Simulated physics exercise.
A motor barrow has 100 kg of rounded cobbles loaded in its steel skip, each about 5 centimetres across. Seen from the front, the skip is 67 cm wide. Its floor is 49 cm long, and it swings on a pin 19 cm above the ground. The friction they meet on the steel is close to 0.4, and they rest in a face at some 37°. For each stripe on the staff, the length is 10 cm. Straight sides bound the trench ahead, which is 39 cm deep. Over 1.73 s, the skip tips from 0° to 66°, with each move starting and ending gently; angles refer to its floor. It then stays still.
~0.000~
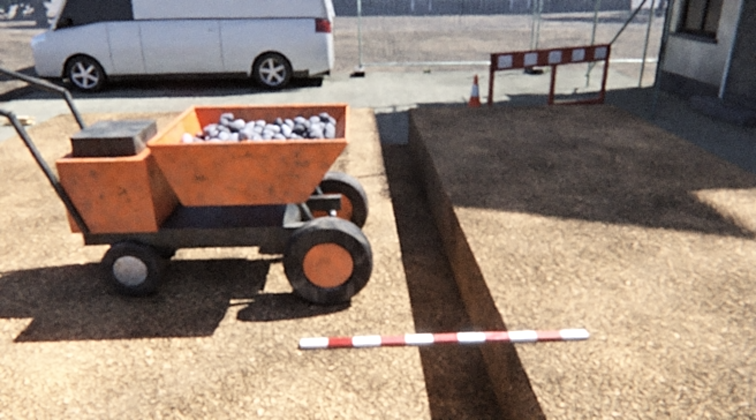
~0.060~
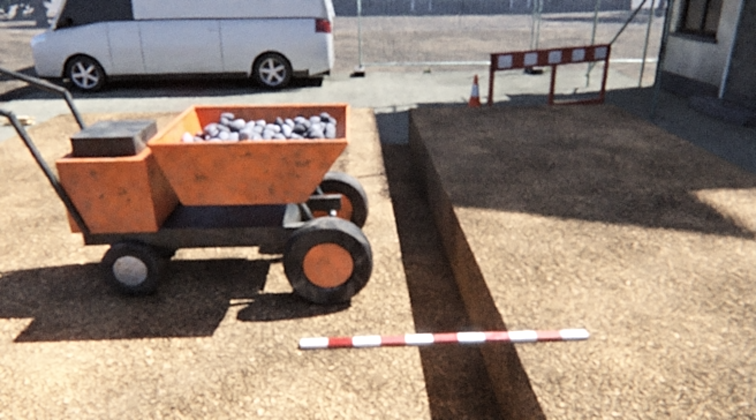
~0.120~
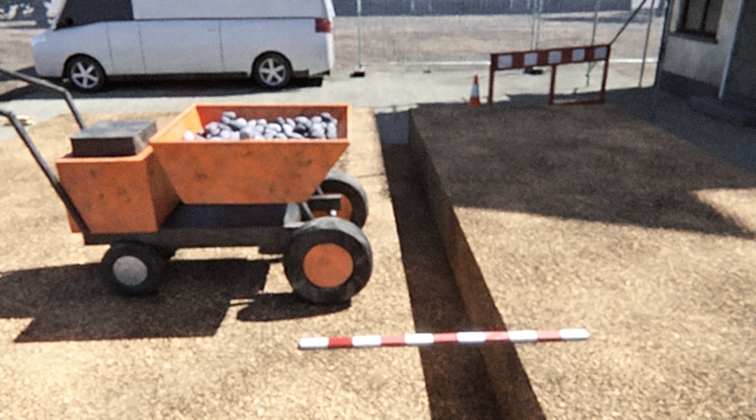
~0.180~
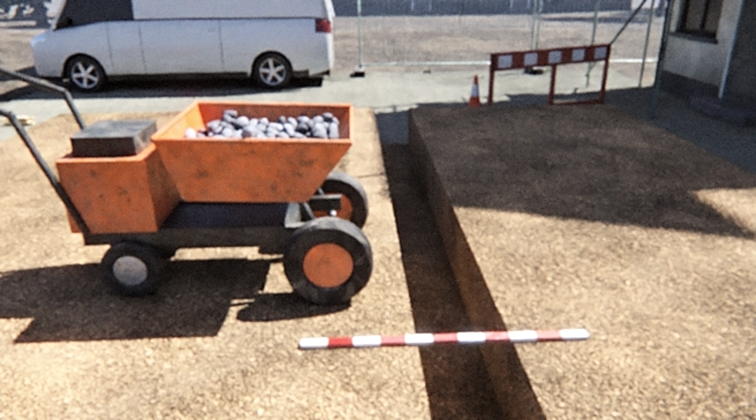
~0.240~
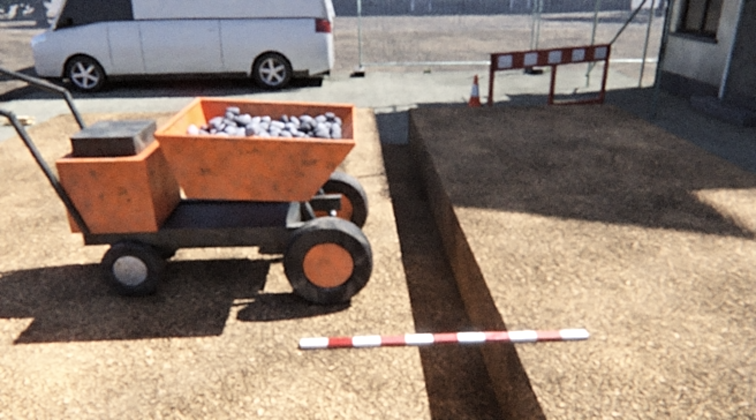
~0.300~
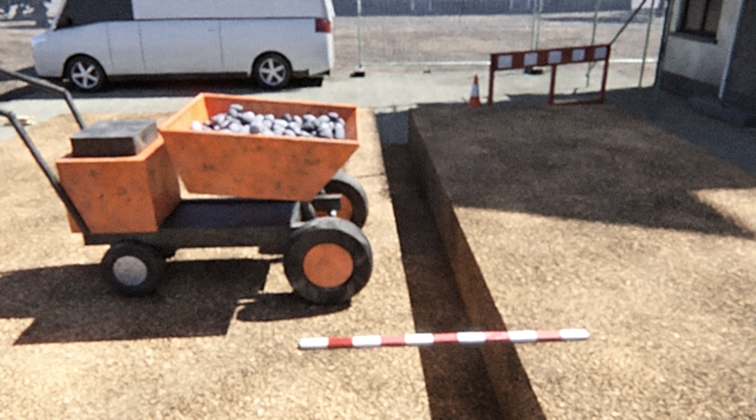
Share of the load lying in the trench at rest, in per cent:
65 per cent.
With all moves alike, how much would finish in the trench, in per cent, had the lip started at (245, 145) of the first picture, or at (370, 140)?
From the first spot near 55, from the second near 45 per cent.
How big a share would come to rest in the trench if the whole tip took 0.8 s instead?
45 per cent.
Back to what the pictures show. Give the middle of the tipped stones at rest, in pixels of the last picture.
The resting stones are centred at roughly (461, 317).
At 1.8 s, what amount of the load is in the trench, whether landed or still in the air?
By that point it's something like 15 in a hundred.
After 1.3 s the floor is at 56°; 100 % in the skip; the foremost stones are at (439, 188).
After 1.8 s the floor is at 66°; 70 % in the skip, 17 % in the trench, 13 % past the trench; the foremost stones are at (541, 264).
After 2.2 s the floor is at 66°; 45 % in the skip, 28 % in the trench, 27 % past the trench; the foremost stones are at (576, 253).
After 4.1 s the floor is at 66°; 6 % in the skip, 65 % in the trench, 29 % past the trench; the foremost stones are at (601, 268).
